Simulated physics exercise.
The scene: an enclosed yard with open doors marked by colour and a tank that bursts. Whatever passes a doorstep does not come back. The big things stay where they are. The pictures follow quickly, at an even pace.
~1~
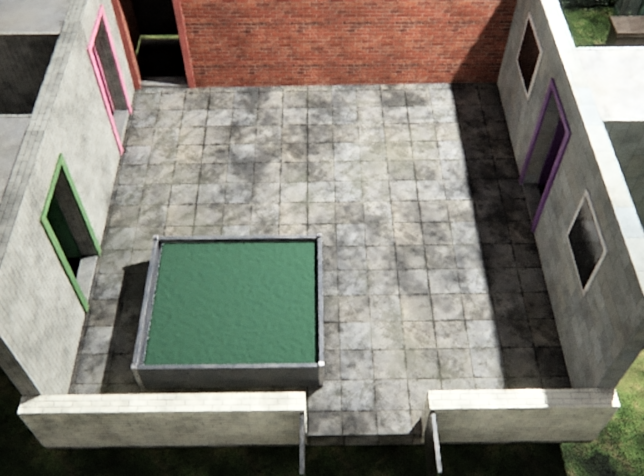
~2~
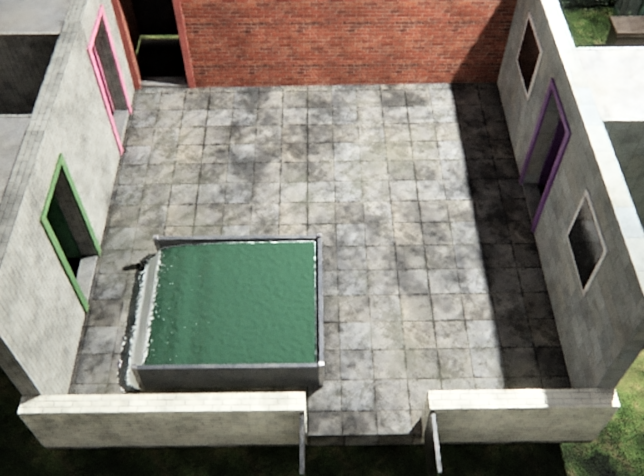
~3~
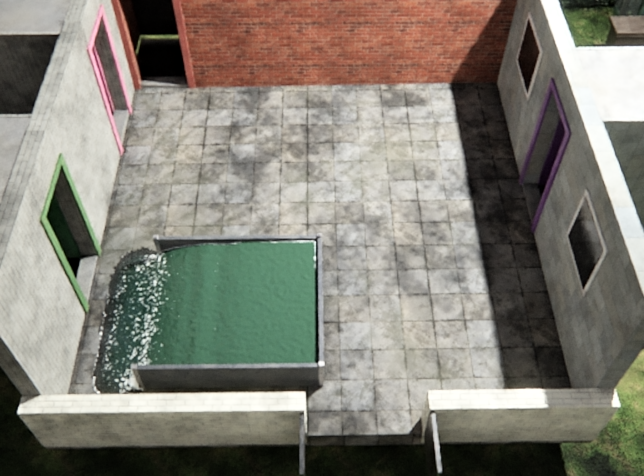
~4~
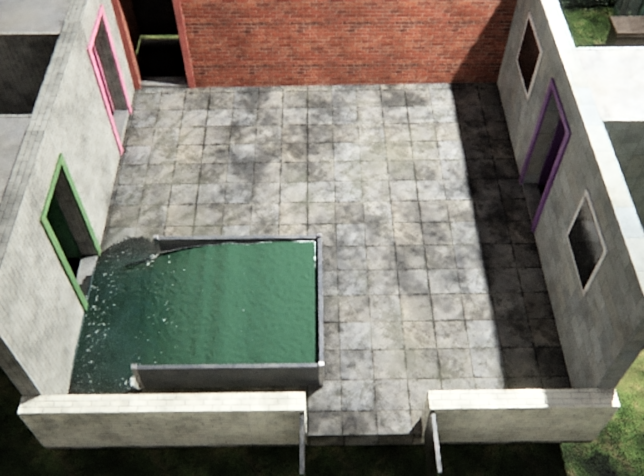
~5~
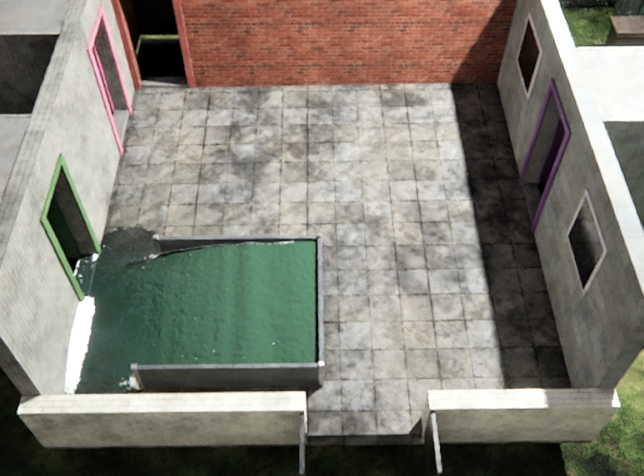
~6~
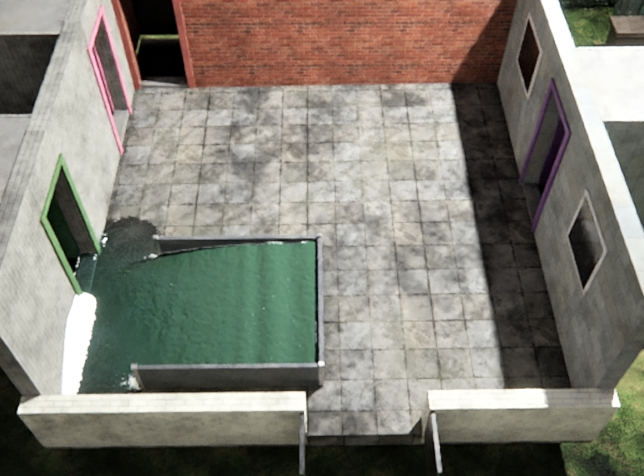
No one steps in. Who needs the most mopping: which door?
The green door.
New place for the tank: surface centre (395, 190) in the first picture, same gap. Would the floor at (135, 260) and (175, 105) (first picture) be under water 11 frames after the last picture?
In that order: Covered, wet.
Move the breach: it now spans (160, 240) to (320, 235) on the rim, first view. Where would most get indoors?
I say the red-painted one.
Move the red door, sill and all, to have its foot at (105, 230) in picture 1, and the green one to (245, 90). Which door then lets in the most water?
That is the red door.
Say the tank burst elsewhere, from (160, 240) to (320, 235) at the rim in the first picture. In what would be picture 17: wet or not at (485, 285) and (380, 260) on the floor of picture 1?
In turn: No water, clear.
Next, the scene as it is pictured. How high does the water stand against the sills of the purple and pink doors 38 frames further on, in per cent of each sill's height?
About 10 and 30 per cent.
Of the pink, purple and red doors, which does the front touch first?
It is the pink door.
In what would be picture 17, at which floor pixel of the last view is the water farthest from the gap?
Around (125, 138).
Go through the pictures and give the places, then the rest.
Still water in the water tank at (234, 300), in the first picture.
Water pours out at (153, 312) and has run to (128, 387), in the second picture.
The front is at (113, 395), out from the gap at (153, 314), in the third picture.
Water pours out at (153, 314) and has run to a hidden place, in the fourth picture.
The front is at a hidden place, out from the gap at (153, 314), in the fifth picture.
Water pours out at (153, 314) and has run to (105, 227), in the sixth picture.
A moment on, water covers 10 % of the floor; red door not reached, green door a lot in, purple door not reached, pink door not reached.
Next, water covers 15 % of the floor; red door not reached, green door a lot in, purple door not reached, pink door not reached.
Then, water covers 35 % of the floor; red door wet at the sill, nothing in, green door a lot in, purple door not reached, pink door wet at the sill, nothing in.
Later, water covers 50 % of the floor; red door some in, green door a lot in, purple door not reached, pink door wet at the sill, nothing in.
In the end, water covers 80 % of the floor; red door some in, green door a lot in, purple door wet at the sill, nothing in, pink door wet at the sill, nothing in; the green door has let in the most.
